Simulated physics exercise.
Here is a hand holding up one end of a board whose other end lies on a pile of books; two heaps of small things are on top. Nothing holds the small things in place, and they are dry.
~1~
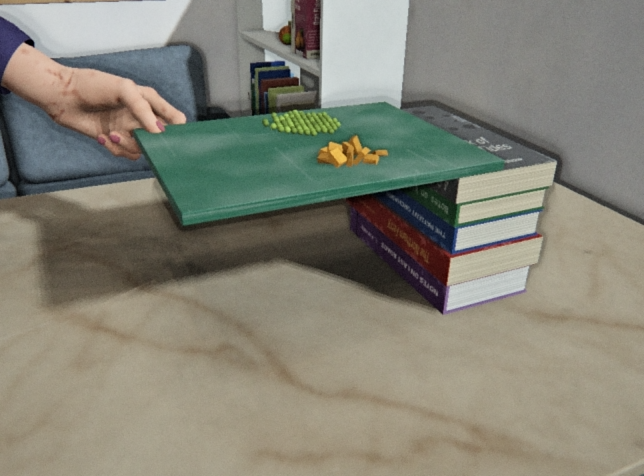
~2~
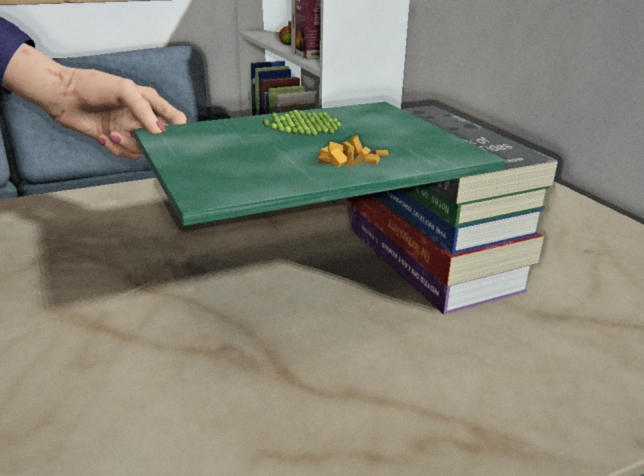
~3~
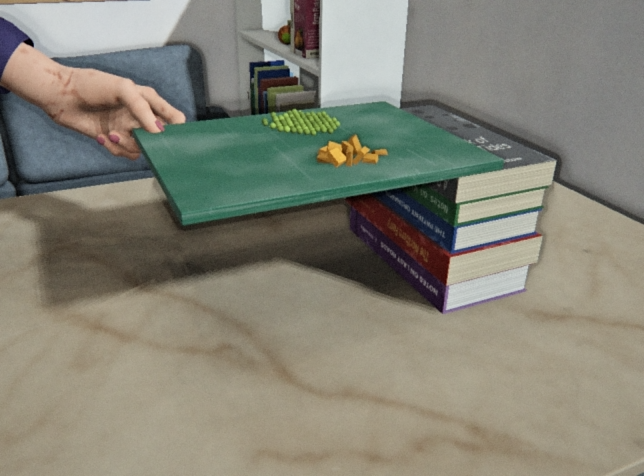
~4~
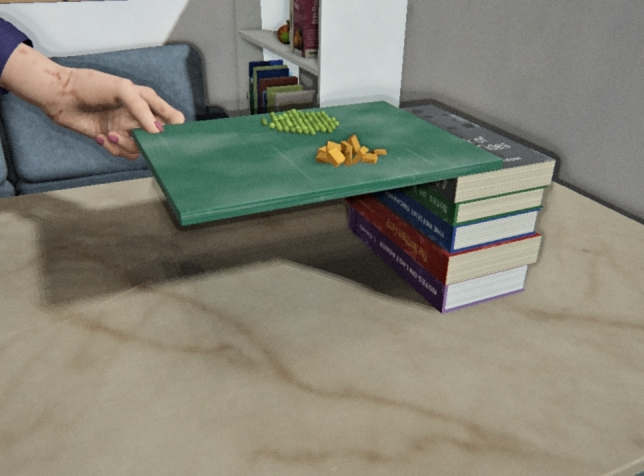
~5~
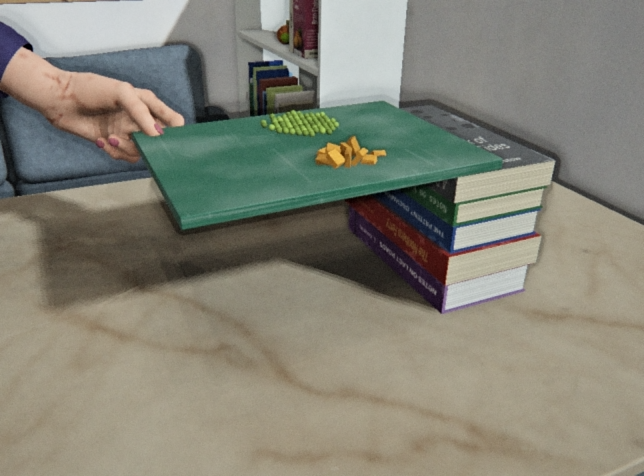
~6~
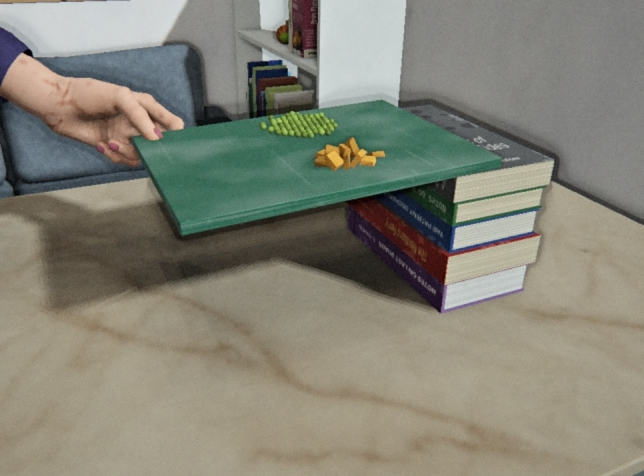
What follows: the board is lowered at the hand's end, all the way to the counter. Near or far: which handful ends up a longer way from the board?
I'd say the back-end one ends up ahead of the other.
Then, 0.52 s after the last picture, board sloping at 16°; near handful all still on the board; far handful all still on the board.
Then, 1.07 s after the last picture, board sloping at 32°; near handful all still on the board; far handful mostly up to a board's length out.
Then, 1.72 s after the last picture, board resting at 37°; near handful mostly at the foot of the board; far handful mostly up to a board's length out, a stray few gone off the counter.
At rest, board resting at 37°; near handful mostly at the foot of the board; far handful mostly up to a board's length out, a stray few gone off the counter; the far handful has gone farther.
